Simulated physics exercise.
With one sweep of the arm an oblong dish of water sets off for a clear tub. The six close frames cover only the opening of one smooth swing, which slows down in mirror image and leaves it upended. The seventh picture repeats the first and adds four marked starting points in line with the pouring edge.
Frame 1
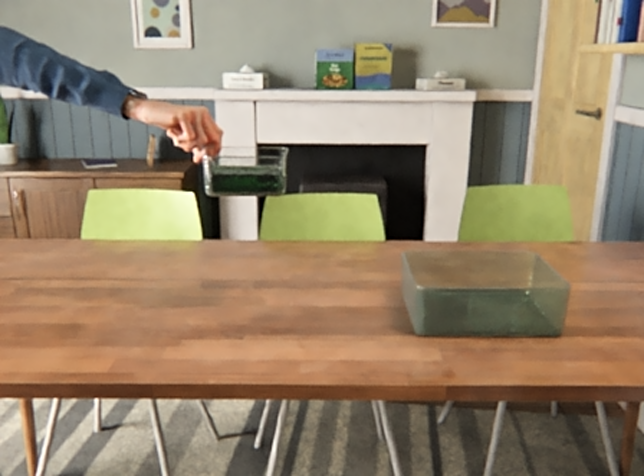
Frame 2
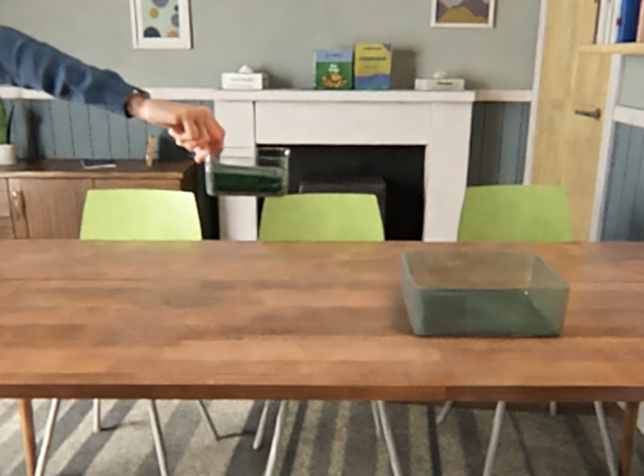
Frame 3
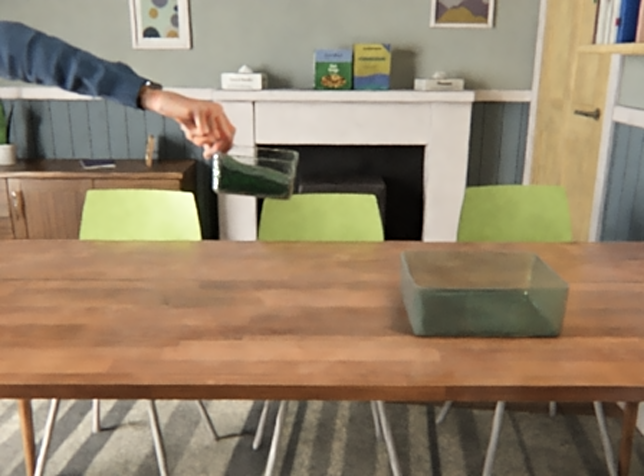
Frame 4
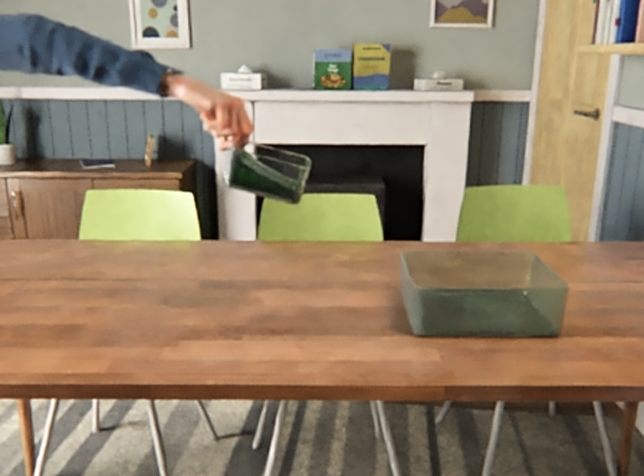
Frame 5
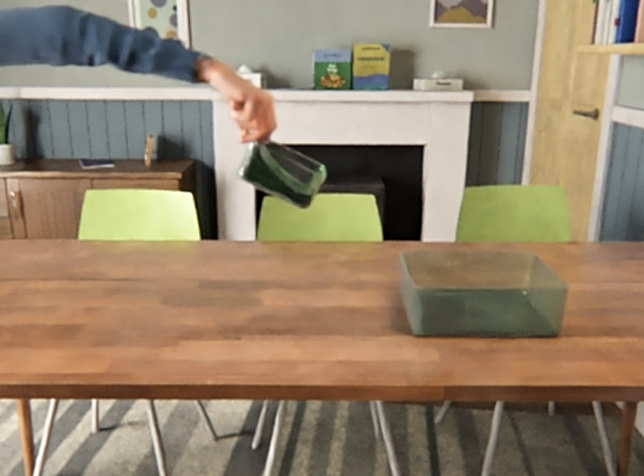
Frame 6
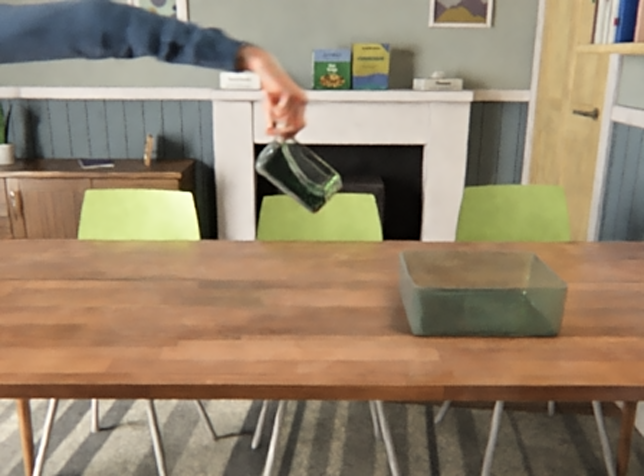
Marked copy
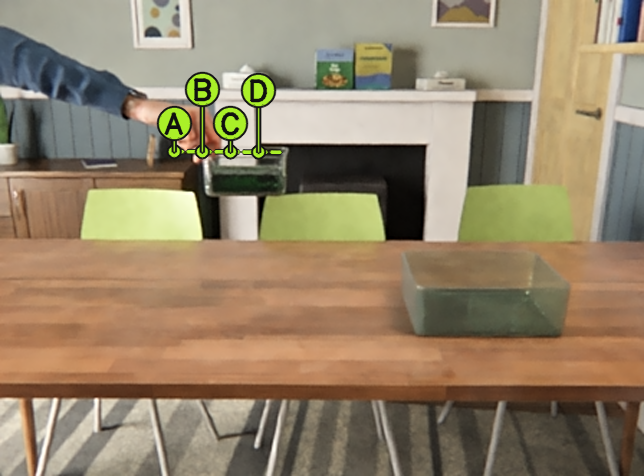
The clip shows a hand holding a small clear dish with dark green contents above a wooden table, then moving it rightward and tilting it steadily more steeply, while a larger clear tub sits still on the table.
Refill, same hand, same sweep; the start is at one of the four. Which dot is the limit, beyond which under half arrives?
That is dot C.
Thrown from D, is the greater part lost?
No.
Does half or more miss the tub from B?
Yes.
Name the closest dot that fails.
That is dot B.
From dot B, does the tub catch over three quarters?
No, less.
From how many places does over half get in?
Two.
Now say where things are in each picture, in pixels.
Upright, lip at (285, 152); tub from (413, 333) to (562, 334); nothing has left yet.
Upright, lip at (287, 153); nothing has left yet.
Tipped about 6°, lip at (296, 156); nothing has left yet.
Tipped about 15°, lip at (309, 163); nothing has left yet.
Tipped about 26°, lip at (324, 171); nothing has left yet.
Tipped about 40°, lip at (340, 180); nothing has left yet.
On the marked copy, A at (174, 151); B at (202, 151); C at (230, 151); D at (258, 152).
With A, about 4 % lands in the tub, 91 % falls short and 4 % goes beside or beyond.
With B, about 26 % lands in the tub, 67 % falls short and 7 % goes beside or beyond.
With C, about 67 % lands in the tub, 24 % falls short and 9 % goes beside or beyond.
With D, about 69 % lands in the tub, 18 % falls short and 13 % goes beside or beyond.
